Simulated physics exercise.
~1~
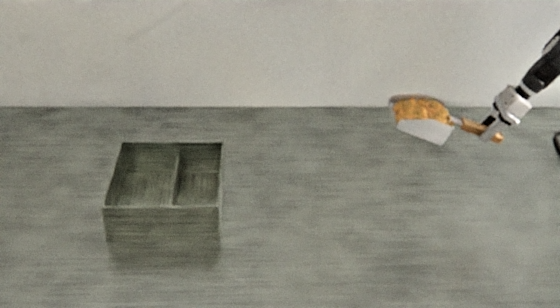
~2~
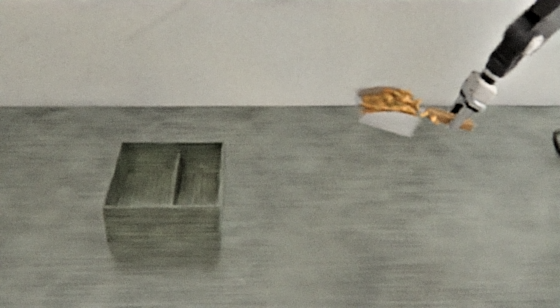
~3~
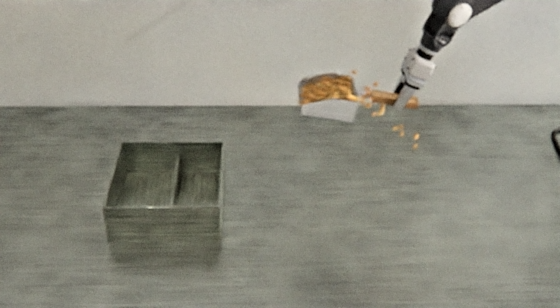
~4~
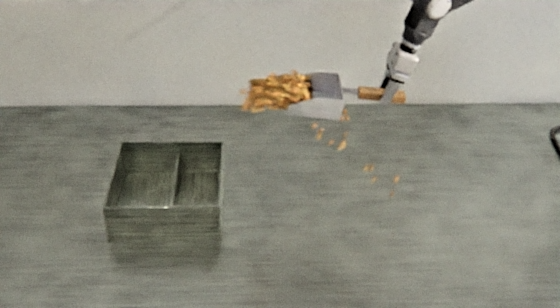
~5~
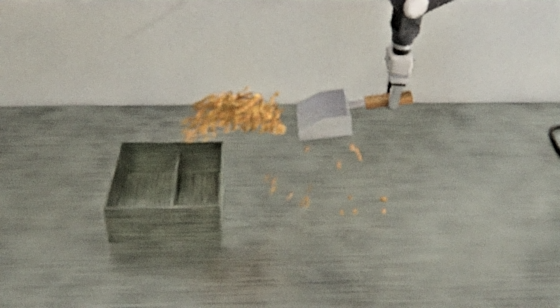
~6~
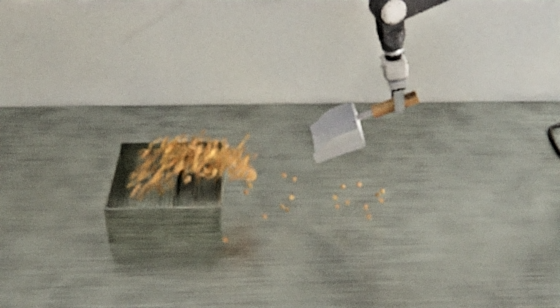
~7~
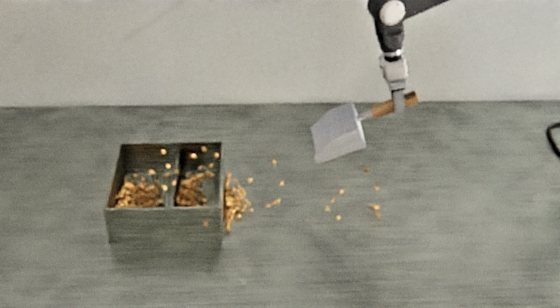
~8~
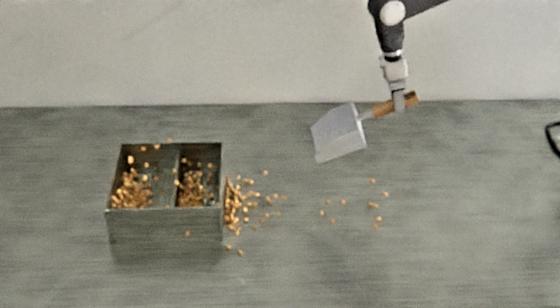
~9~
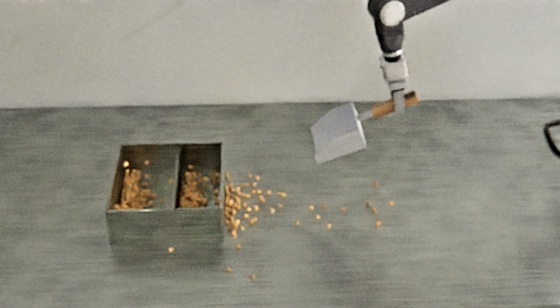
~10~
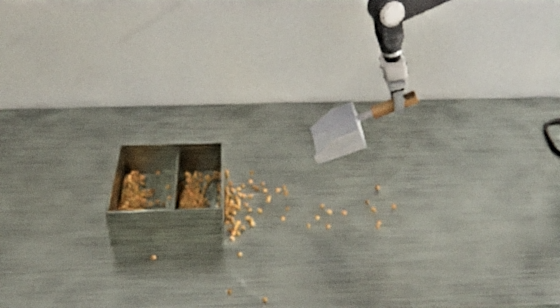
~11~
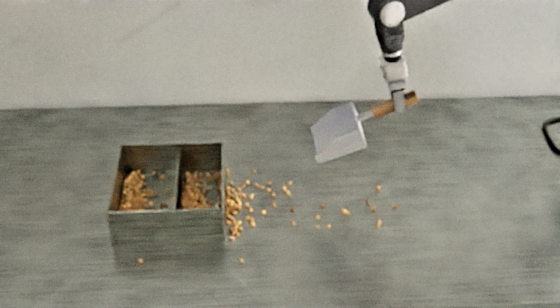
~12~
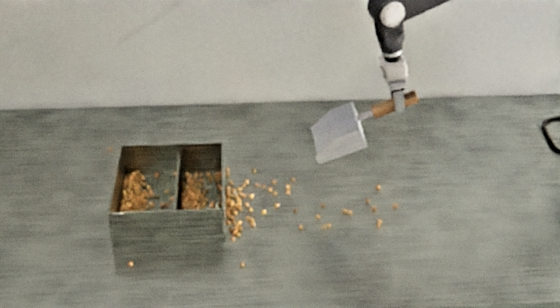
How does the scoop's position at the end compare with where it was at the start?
The scoop ended up farther left and slightly lower than where it started, though still to the right of the box.
A heap of small tan pieces flew off a scoop as a robot arm swung it left and tipped it, landing in both halves of a divided box, while quite a few scattered on the table beside it.
